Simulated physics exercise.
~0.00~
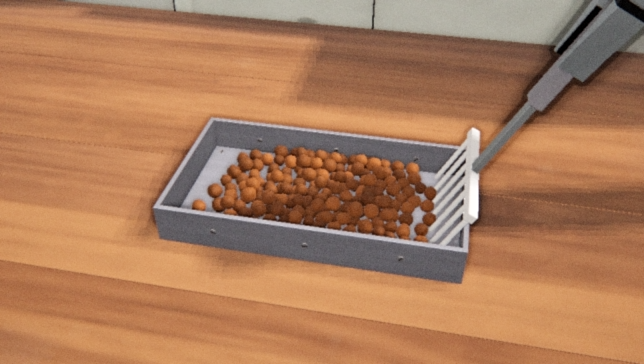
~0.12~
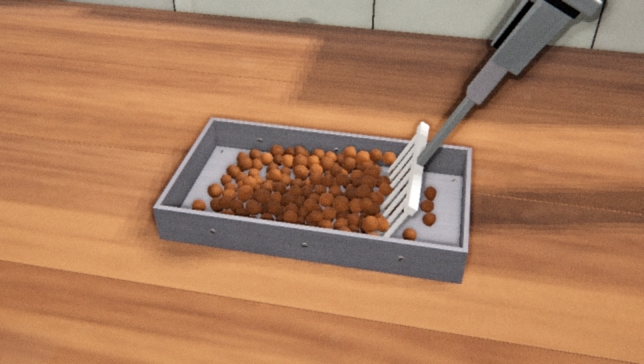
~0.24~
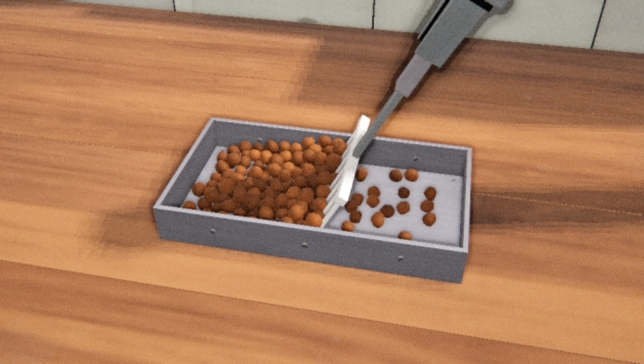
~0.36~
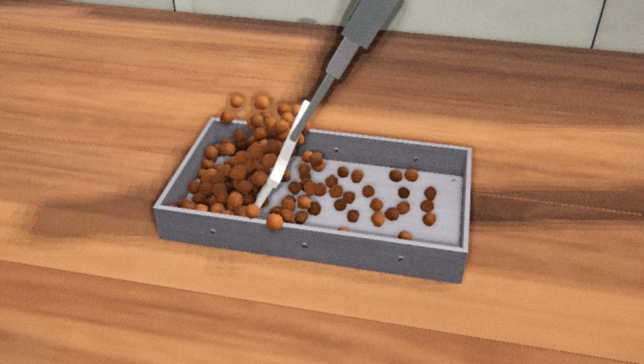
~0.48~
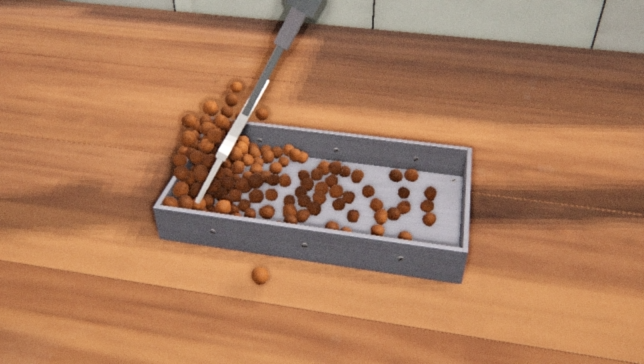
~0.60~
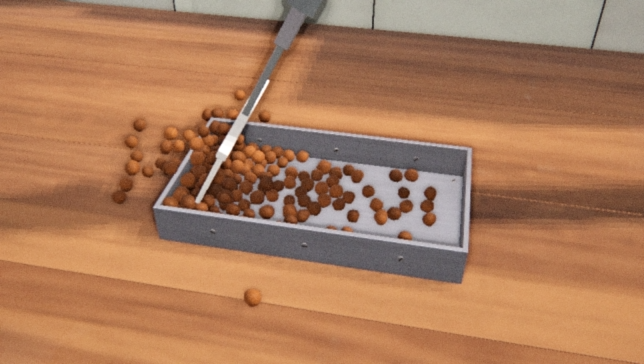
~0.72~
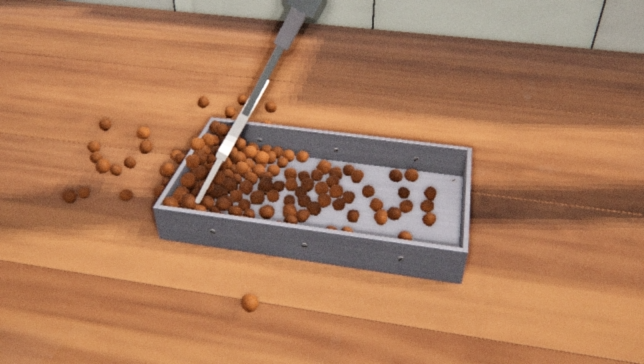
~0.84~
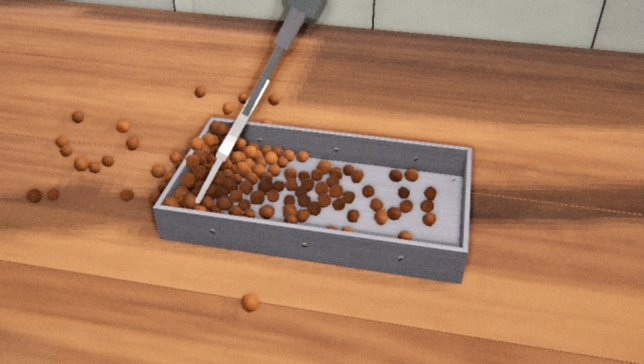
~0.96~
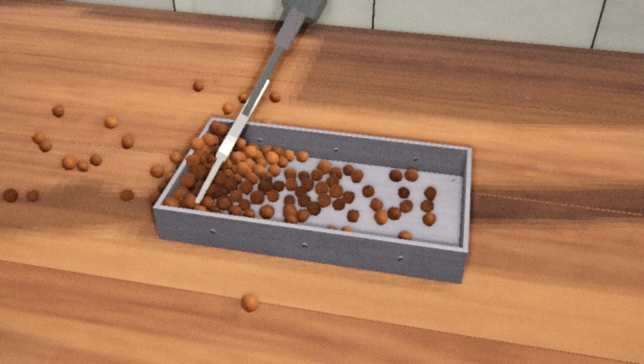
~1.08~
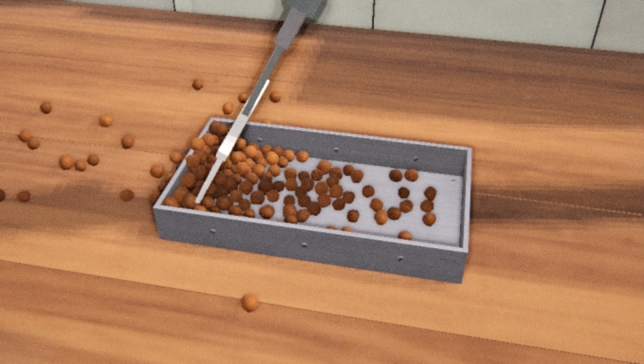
A fork held by a machine swept left through a grey tin of hazelnuts, heaping them against the left end until some spilled over onto the wooden table and rolled away, while the fork stopped there and most nuts stayed in the tin.
